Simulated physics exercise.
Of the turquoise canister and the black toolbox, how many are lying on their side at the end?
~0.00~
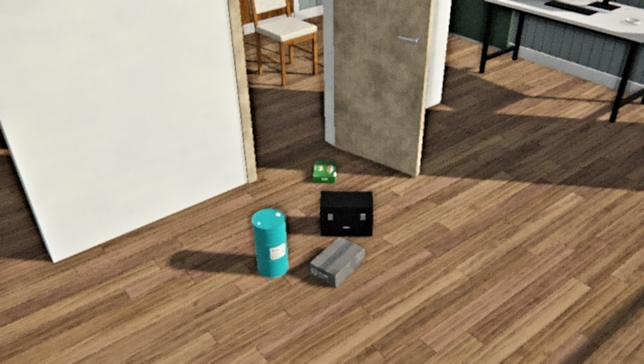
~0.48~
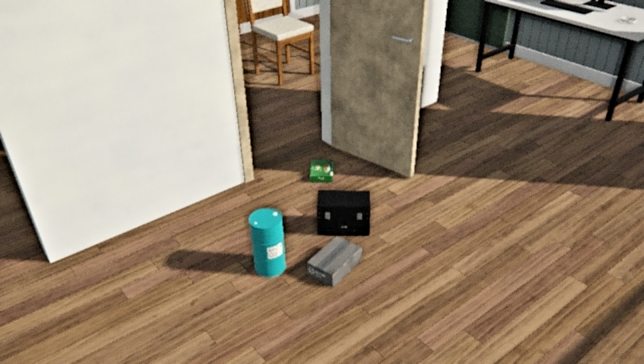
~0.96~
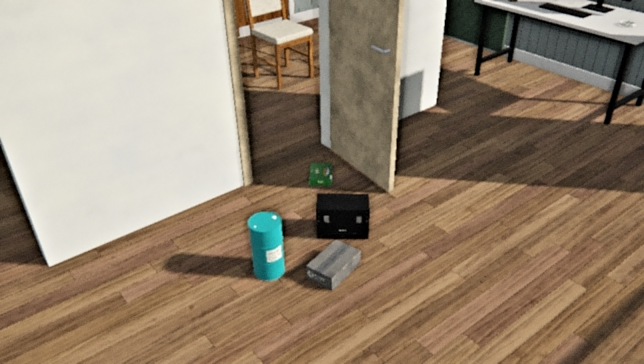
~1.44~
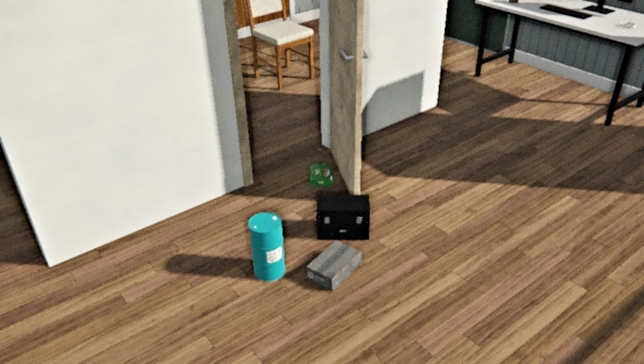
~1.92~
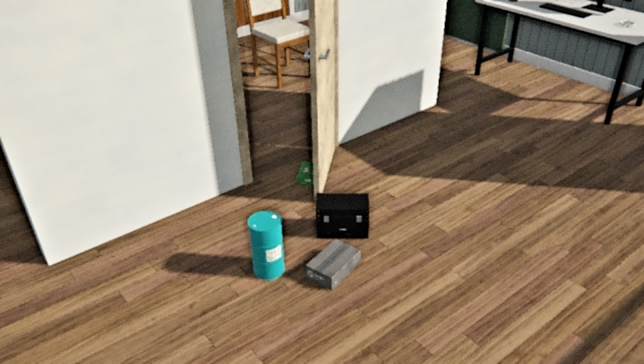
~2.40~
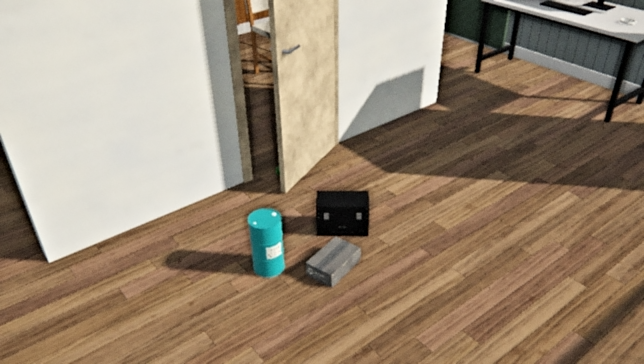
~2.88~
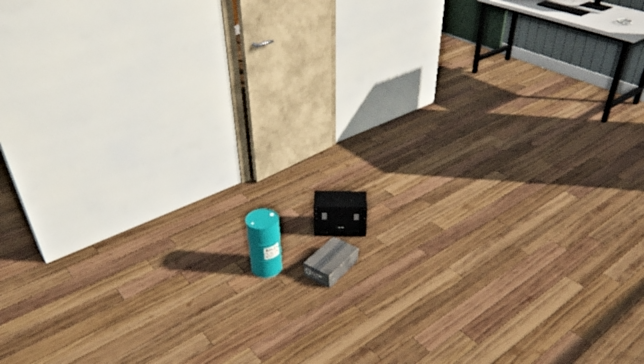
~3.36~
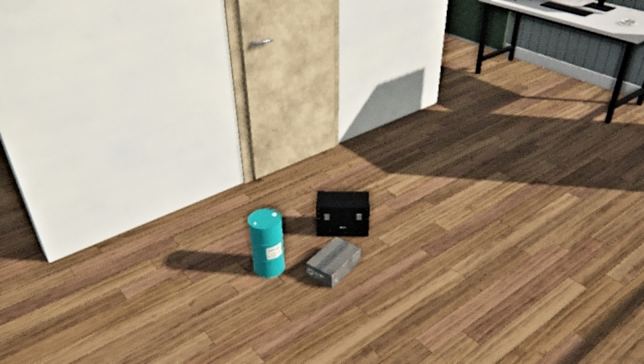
None of them are; the turquoise canister and the black toolbox both still stand upright.
